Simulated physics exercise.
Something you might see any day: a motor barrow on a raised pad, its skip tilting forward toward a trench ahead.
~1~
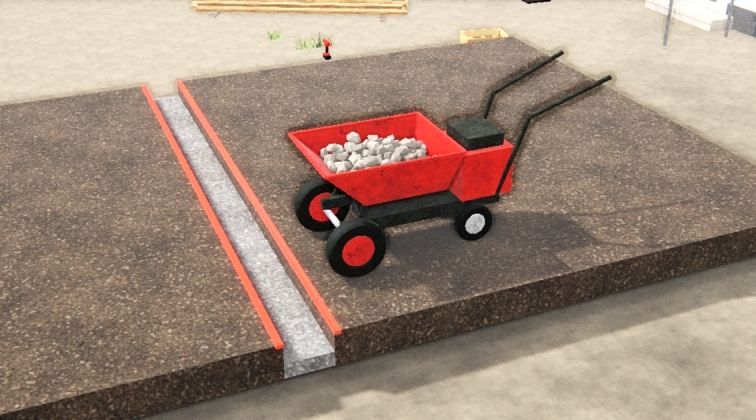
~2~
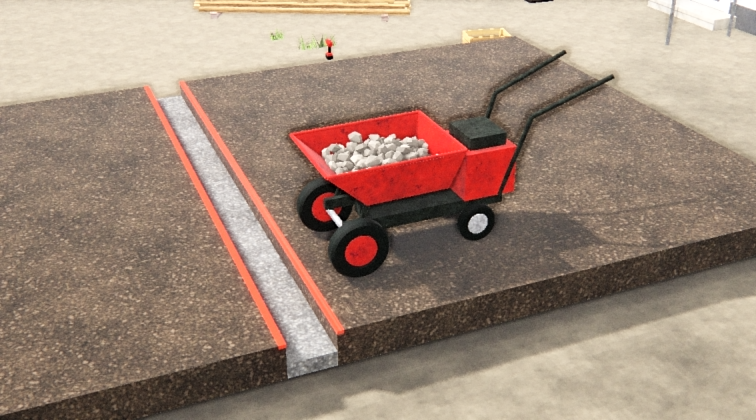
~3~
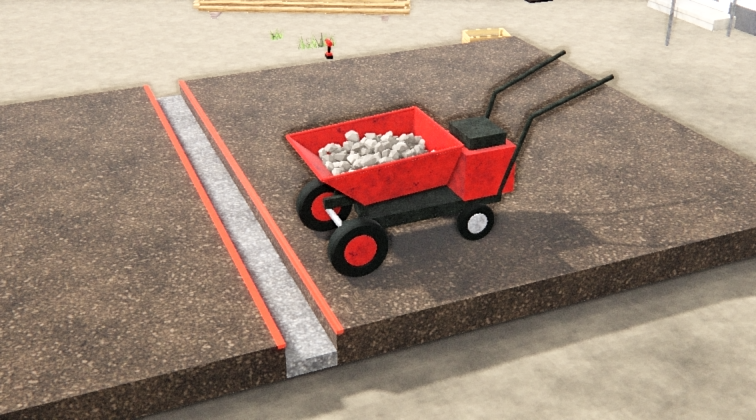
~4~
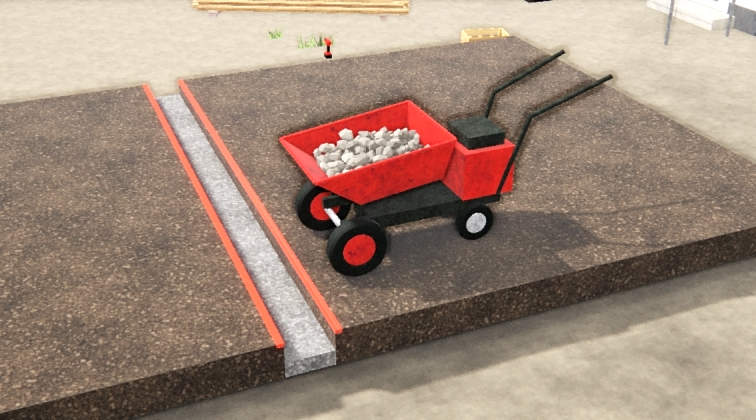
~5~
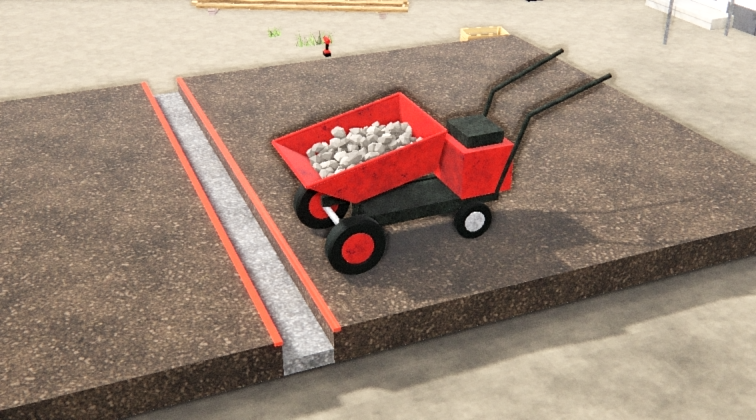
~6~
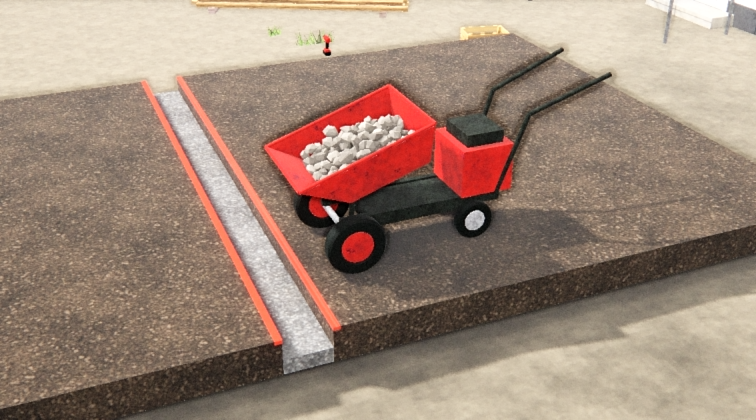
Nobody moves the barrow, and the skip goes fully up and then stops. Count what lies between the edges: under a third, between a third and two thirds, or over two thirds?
Its aim will yield a share short of a third.
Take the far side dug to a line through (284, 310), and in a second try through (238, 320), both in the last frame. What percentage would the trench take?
The first try gives 0 percent, then the second gives 80 percent.
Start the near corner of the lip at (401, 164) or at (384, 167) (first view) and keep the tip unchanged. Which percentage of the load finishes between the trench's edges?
You'd see around 60 per cent the first time and around 80 per cent the second.
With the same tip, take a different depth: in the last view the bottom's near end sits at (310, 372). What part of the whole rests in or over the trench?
About 20 per cent.
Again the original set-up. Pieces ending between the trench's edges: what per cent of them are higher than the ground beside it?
Roughly 15 %.
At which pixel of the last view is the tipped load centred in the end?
Close to (218, 268) in the last view.
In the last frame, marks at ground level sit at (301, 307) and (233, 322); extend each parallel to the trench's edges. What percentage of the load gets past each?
90 % and 40 %.
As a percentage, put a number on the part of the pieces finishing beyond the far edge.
It works out to roughly 75 percent.
Shortly afterwards, skip tipped steeply; the whole lot in the skip.
Next, skip tipped right over; near half in the skip; a little in or heaped over the trench; near a third beyond it; only a few falling.
Some moments later, skip tipped right over; only a few in the skip; near a quarter in or heaped over the trench; the bulk beyond it.
In the end, skip tipped right over; only a few in the skip; near a quarter in or heaped over the trench; the bulk beyond it.
